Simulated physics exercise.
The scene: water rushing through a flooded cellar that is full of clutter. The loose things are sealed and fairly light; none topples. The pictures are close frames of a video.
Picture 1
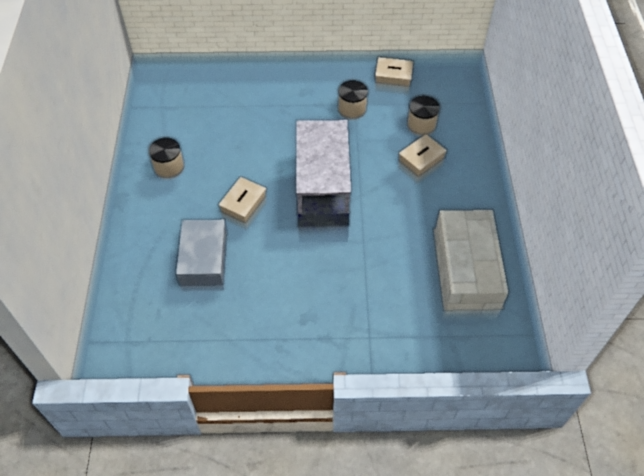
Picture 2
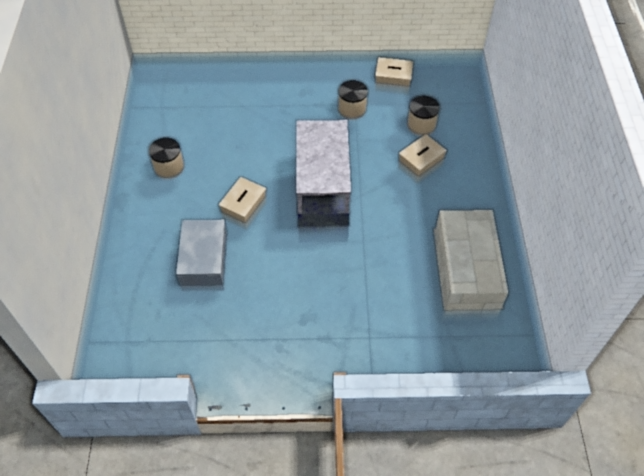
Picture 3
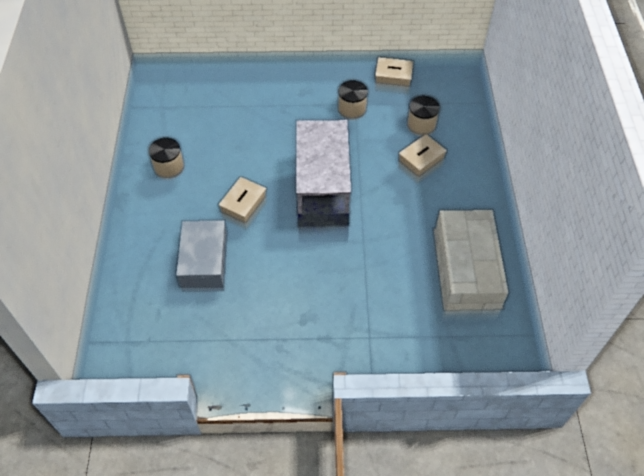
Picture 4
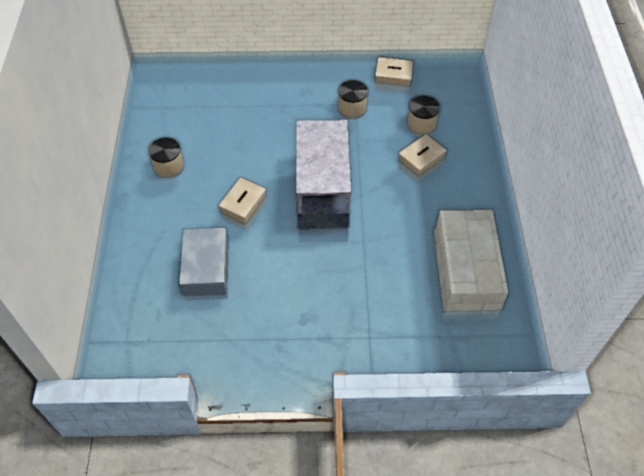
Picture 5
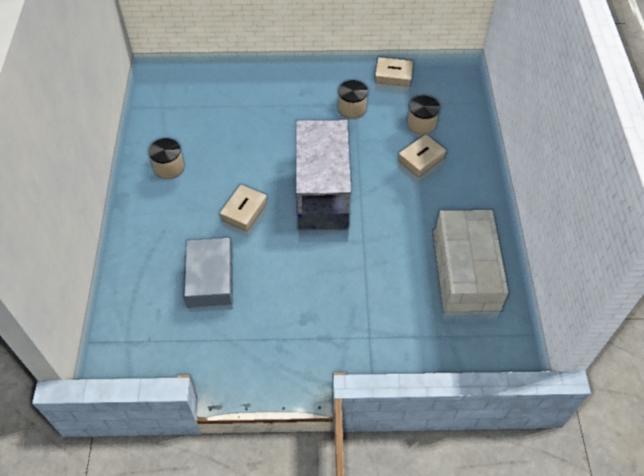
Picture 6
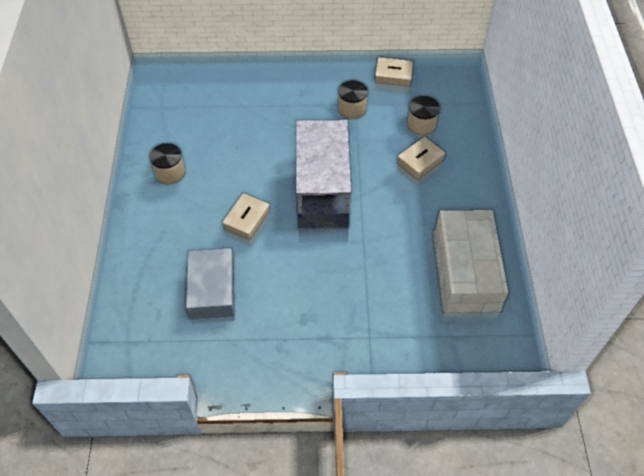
A flooded cellar with pale walls is seen from high above its front wall, where a brown board closes a gap. In the blue water sit a marbled grey block at centre, a tan stone block at right, a blue-grey box at left, and several small tan boxes and dark-topped round tubs. The board swings open outward, then the blue-grey box drifts slightly toward the front, the nearby tan box barely shifting, while the camera stays still.
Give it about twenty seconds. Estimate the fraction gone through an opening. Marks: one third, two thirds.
It is from one to two thirds.
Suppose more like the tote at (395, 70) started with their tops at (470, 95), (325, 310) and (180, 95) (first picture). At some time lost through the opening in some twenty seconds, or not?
In turn: Stays, carried outside, inside.
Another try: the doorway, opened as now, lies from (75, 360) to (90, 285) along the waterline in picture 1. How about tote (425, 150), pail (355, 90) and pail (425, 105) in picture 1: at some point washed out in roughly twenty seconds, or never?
In turn: Inside, kept in, left behind.
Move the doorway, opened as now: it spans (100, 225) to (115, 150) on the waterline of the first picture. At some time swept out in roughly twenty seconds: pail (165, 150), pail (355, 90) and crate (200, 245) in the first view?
In turn: Out, out, gone.
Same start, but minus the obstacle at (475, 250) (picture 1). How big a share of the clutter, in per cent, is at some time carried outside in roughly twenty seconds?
Roughly 40 per cent.
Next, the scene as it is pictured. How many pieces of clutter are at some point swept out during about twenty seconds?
4 of them.
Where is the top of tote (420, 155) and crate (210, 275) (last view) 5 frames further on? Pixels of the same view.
Around (415, 187) and (223, 378).
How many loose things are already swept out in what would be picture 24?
That makes 2.
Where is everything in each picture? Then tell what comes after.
A crate at (201, 246) floats; a tote at (243, 196) floats; 0 of 7 have shifted, in the first picture.
A crate at (201, 246), afloat; a tote at (243, 196) floats; 0 of 7 have shifted, in the second picture.
A crate at (201, 247) floats; a tote at (243, 196) floats; 0 of 7 have shifted, in the third picture.
A crate at (203, 255) floats, close to its start; a tote at (242, 197), afloat; 1 of 7 have shifted, in the fourth picture.
A crate at (208, 266) floats, close to its start; a tote at (243, 204), afloat, close to its start; 2 of 7 have shifted, in the fifth picture.
A crate at (209, 277), afloat, a stride from its start; a tote at (246, 213), afloat, close to its start; 3 of 7 have shifted, in the sixth picture.
A moment on, 0 of 7 are out; 7 afloat.
Next, 2 of 7 are out; 5 afloat.
Later, 3 of 7 are out; 2 afloat.
In the end, 4 of 7 are out; 2 afloat.
